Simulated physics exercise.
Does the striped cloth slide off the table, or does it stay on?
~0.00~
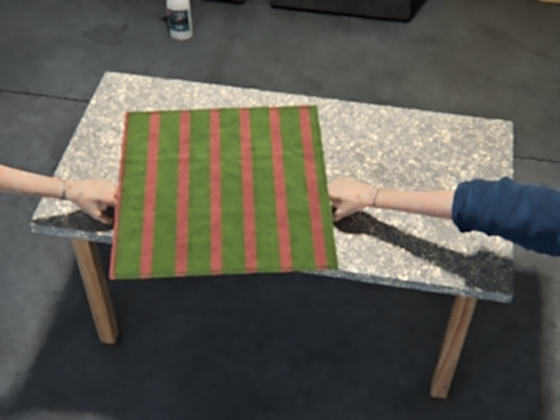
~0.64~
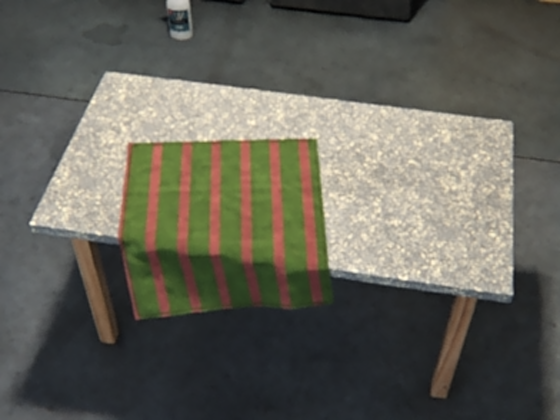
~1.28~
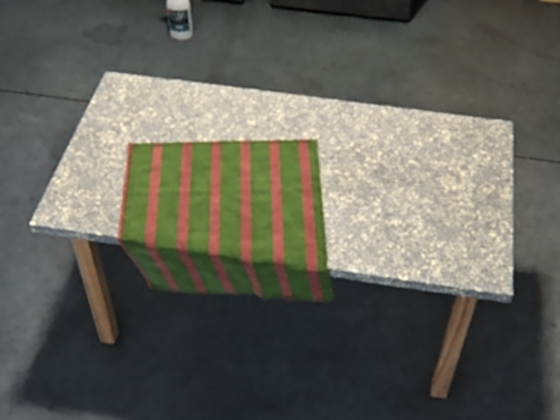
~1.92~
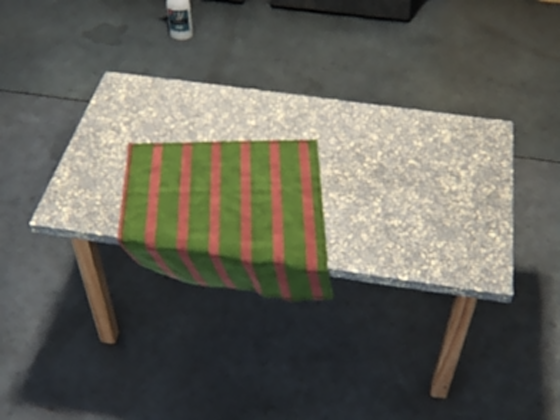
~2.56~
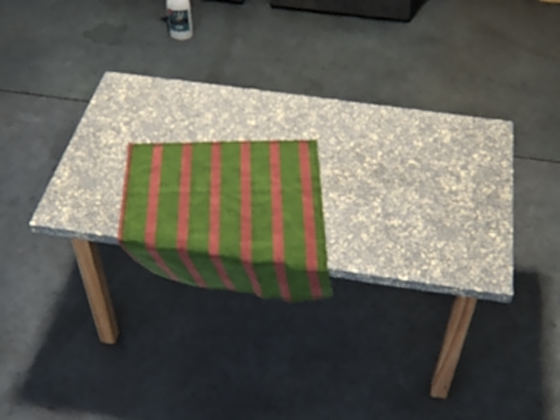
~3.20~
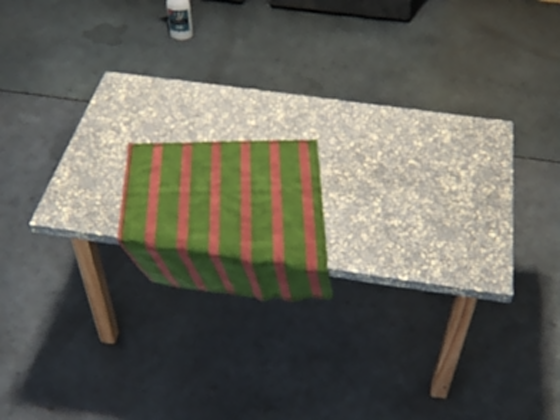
The striped cloth stays on the table, with most of it resting on the top and the rest hanging over the near edge.
